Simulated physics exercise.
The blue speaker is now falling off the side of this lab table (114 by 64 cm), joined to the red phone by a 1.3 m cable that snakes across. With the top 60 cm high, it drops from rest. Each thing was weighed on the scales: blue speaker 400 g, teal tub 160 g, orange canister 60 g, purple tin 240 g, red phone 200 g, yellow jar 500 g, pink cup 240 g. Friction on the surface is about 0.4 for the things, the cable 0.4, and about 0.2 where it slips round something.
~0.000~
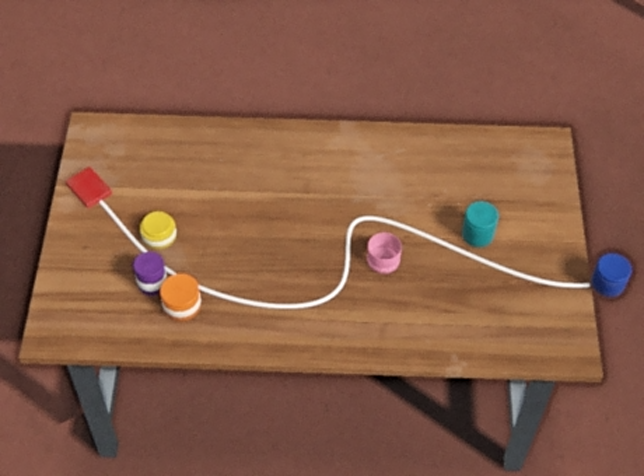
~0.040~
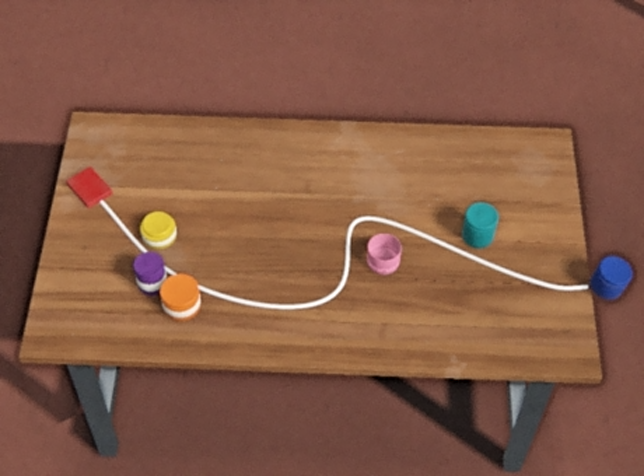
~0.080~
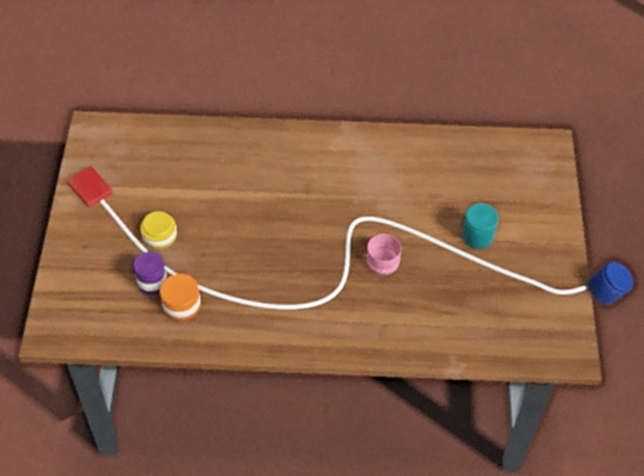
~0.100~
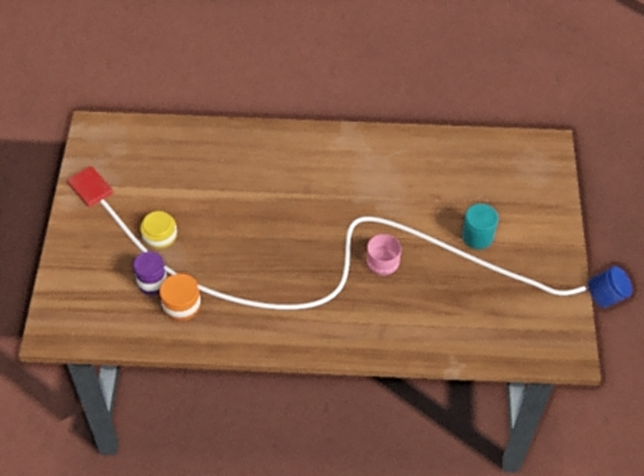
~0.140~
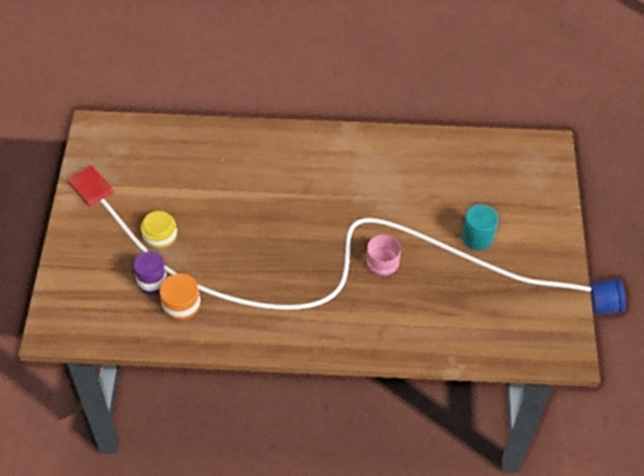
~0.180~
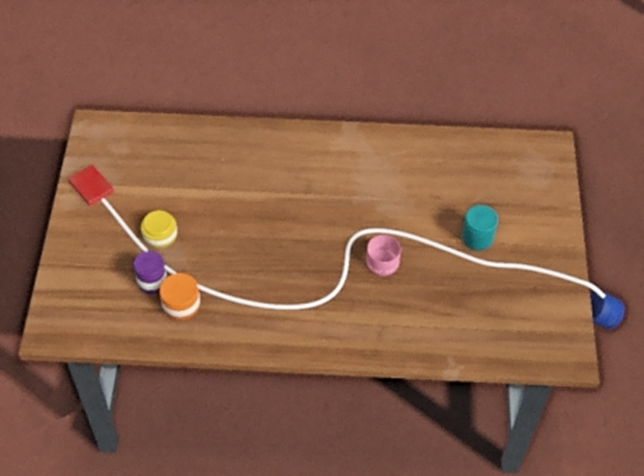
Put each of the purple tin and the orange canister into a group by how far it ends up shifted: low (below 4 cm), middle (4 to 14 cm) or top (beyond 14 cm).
Purple tin: Low, orange canister: Low.
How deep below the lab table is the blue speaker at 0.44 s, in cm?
35 cm or so.
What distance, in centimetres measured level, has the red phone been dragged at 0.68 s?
Roughly 22 cm.
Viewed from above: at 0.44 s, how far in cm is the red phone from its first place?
Going by the pictures, around 12 cm.
At 0.4 s, the cable's tail end at (142, 233); red phone 13 cm off its start, blue speaker over the edge, yellow jar 3 cm off its start.
At 0.7 s, the cable's tail end at (164, 241); red phone 21 cm off its start, blue speaker over the edge, yellow jar 3 cm off its start.
At 0.9 s, the cable's tail end at (171, 245); red phone 23 cm off its start at (151, 252), blue speaker over the edge, yellow jar 3 cm off its start at (171, 213).
At 1.2 s, the cable's tail end at (174, 247); red phone 24 cm off its start, blue speaker over the edge, yellow jar 3 cm off its start.
At 2.4 s, the cable's tail end at (220, 263); purple tin 0 cm off its start at (149, 264), orange canister 0 cm off its start at (179, 289), red phone 31 cm off its start at (198, 255), blue speaker over the edge.
